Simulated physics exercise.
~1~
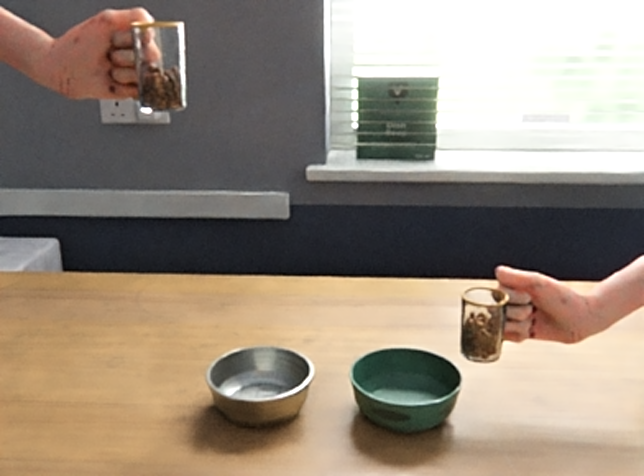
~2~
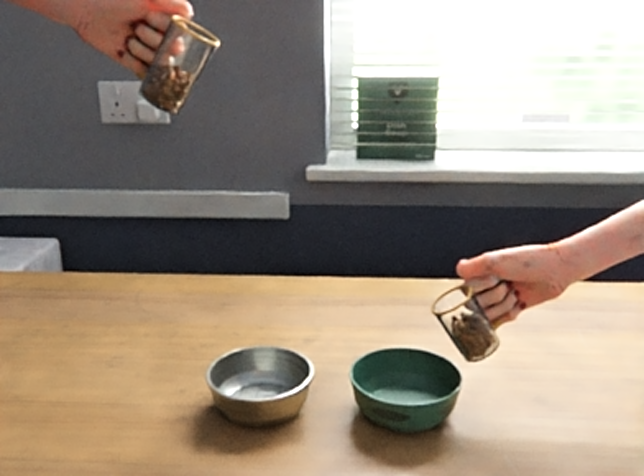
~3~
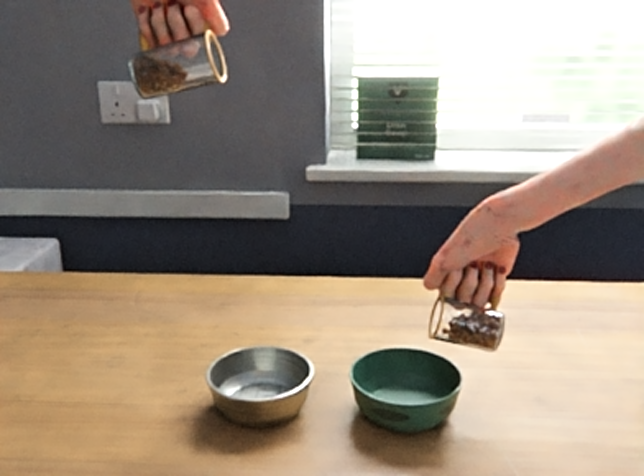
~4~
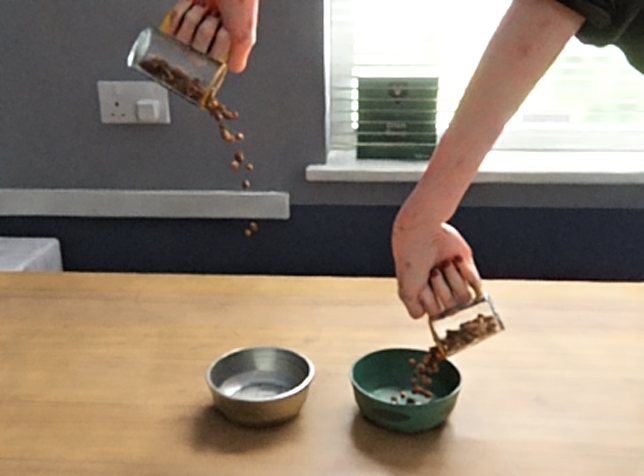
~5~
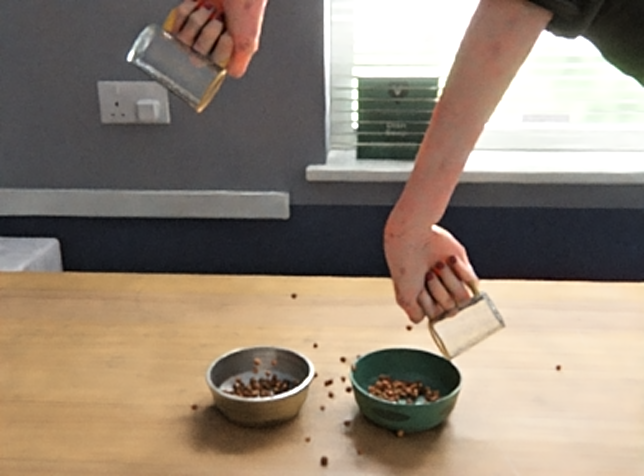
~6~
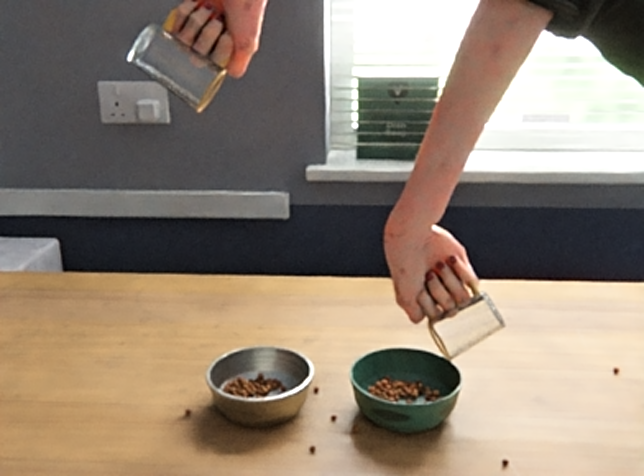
On a wooden table before a grey wall and a bright window with blinds, seen from the front by a still camera, a silver bowl sits left of a green bowl. A hand at upper left holds a clear cup of small brown pieces high up, while another at right holds a similar cup low. Both hands tip their cups, and the pieces pour down. From the high cup they fall far, some bouncing out of the silver bowl and scattering across the table. The low cup empties neatly into the green bowl. Finally both cups are empty, most pieces rest in the bowls, and a few strays lie outside.
